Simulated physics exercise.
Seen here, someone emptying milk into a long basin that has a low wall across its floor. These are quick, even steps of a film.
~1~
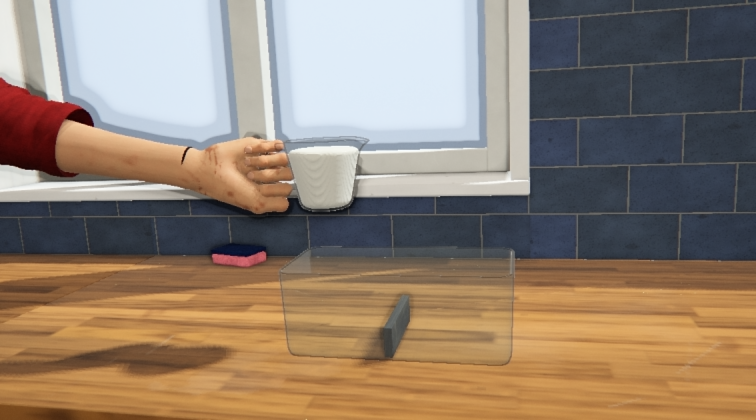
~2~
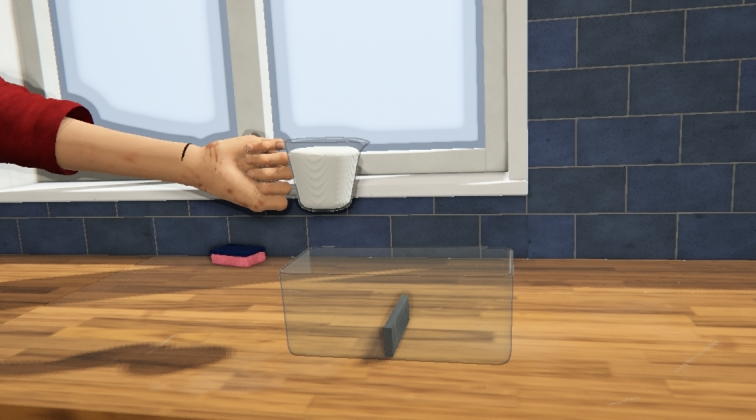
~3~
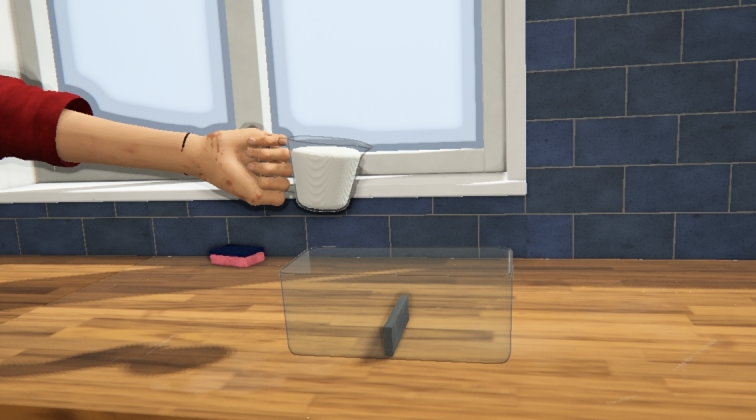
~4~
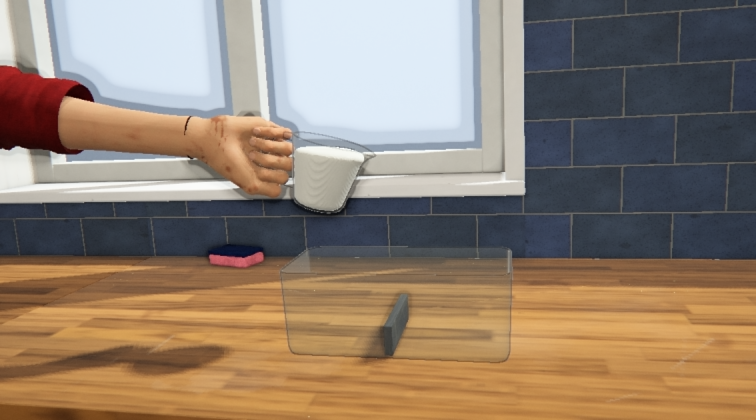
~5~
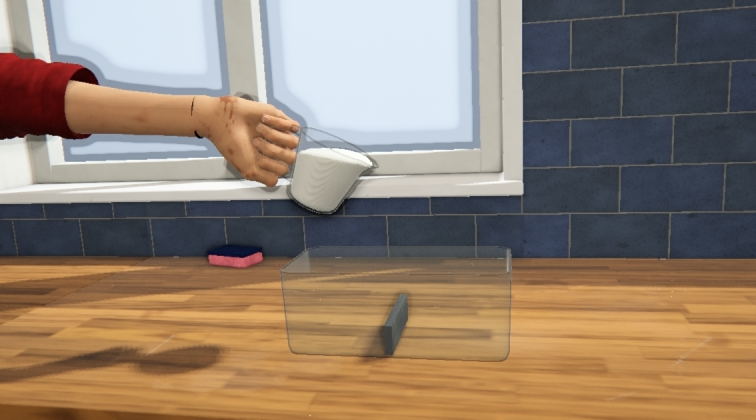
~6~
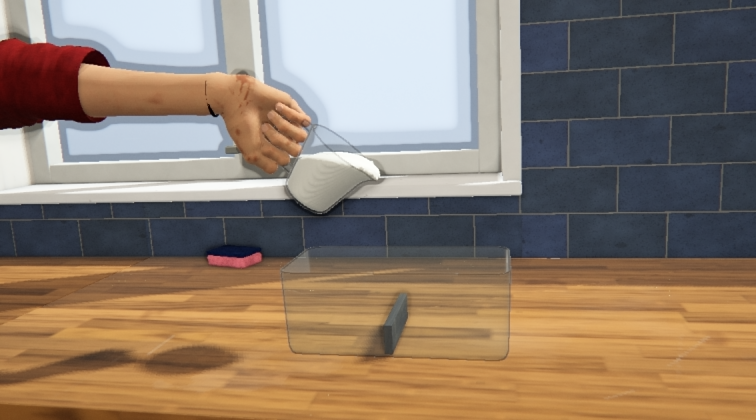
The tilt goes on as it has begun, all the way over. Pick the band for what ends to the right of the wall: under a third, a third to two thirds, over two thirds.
It comes to from a third to two thirds.
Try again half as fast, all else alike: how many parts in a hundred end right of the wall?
About 75 per cent.
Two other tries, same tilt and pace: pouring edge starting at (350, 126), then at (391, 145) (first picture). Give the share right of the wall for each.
In turn 35 and 75 in a hundred.
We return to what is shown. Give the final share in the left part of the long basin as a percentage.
Some 50 per cent.
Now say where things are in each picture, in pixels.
It leans 0°; its right rim is at (369, 139); the milk meets the walls at (292, 151) and (359, 149); the long basin's rim runs from (295, 260) to (513, 263); the wall's top is at (397, 311), in the first frame.
It leans 2°; its right rim is at (370, 141); the milk meets the walls at (292, 150) and (360, 150), in the second frame.
It leans 8°; its right rim is at (373, 147); the milk meets the walls at (294, 149) and (361, 152), in the third frame.
It leans 16°; its right rim is at (376, 155); the milk meets the walls at (298, 149) and (365, 155), in the fourth frame.
It leans 28°; its right rim is at (379, 167); the milk meets the walls at (301, 154) and (371, 159), in the fifth frame.
It leans 42°; its right rim is at (379, 180); the milk meets the walls at (298, 165) and (371, 169); 3 per cent is over the edge, in the sixth frame.
A moment on, the measuring jug is tipped right over and 20 per cent is still to pour, 12 is left of the wall and 43 right of it.
Next, the measuring jug is tipped right over and 0 per cent is still to pour, 47 is left of the wall and 48 right of it.
Then the measuring jug is tipped right over and 0 per cent is still to pour, 48 is left of the wall and 49 right of it.
Later the measuring jug is tipped right over and 0 per cent is still to pour, 48 is left of the wall and 49 right of it.
Finally, 48 per cent lies left of the wall, 49 right of it and 3 outside.
